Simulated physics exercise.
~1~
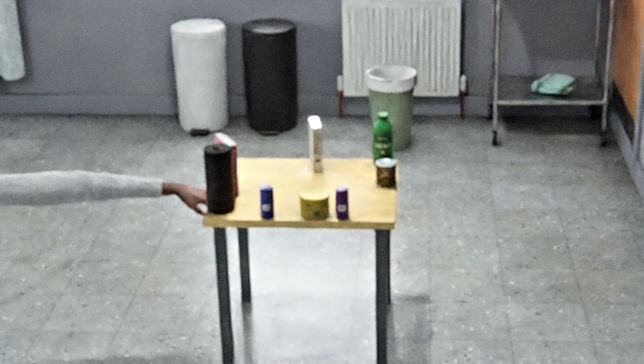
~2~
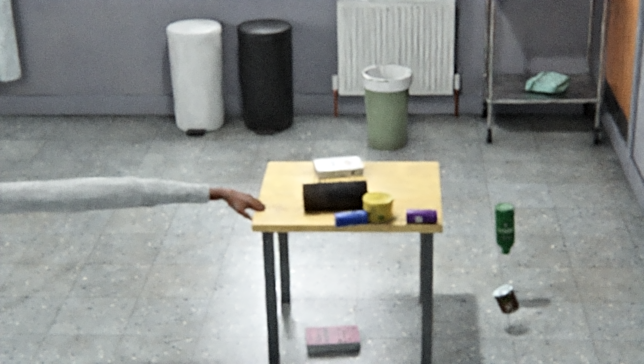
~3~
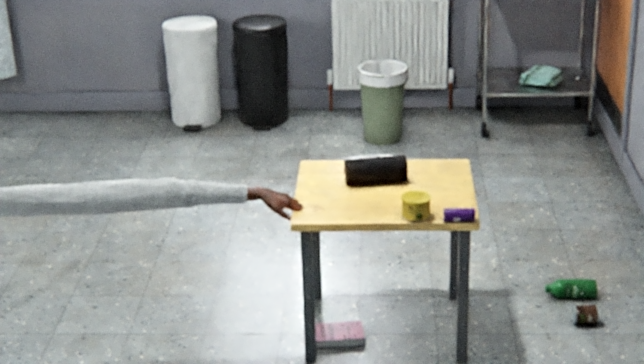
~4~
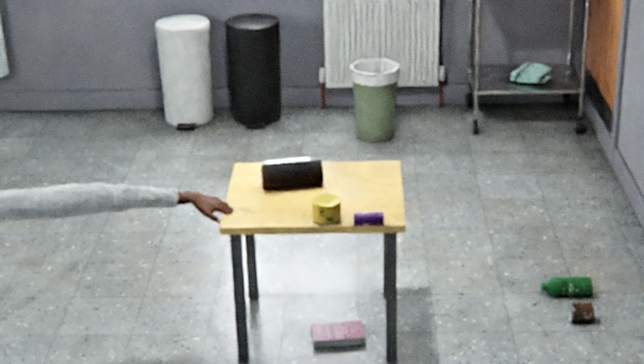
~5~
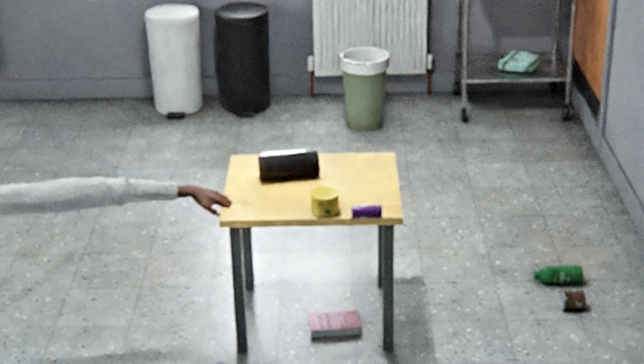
The clip opens on a small wooden table holding eight loose items, with an arm in a grey sleeve reaching in from the left to its edge. The table jolts right, toppling the black roll, white packet and both shakers, while the green bottle and brown tin drop off the right side and the pink book lands underneath. The table travels further right, and the blue shaker disappears from the top. It then shifts back left and comes to rest. The black roll, white packet and purple shaker lie tipped over beside the upright yellow tub, while the bottle, tin and book remain on the floor.
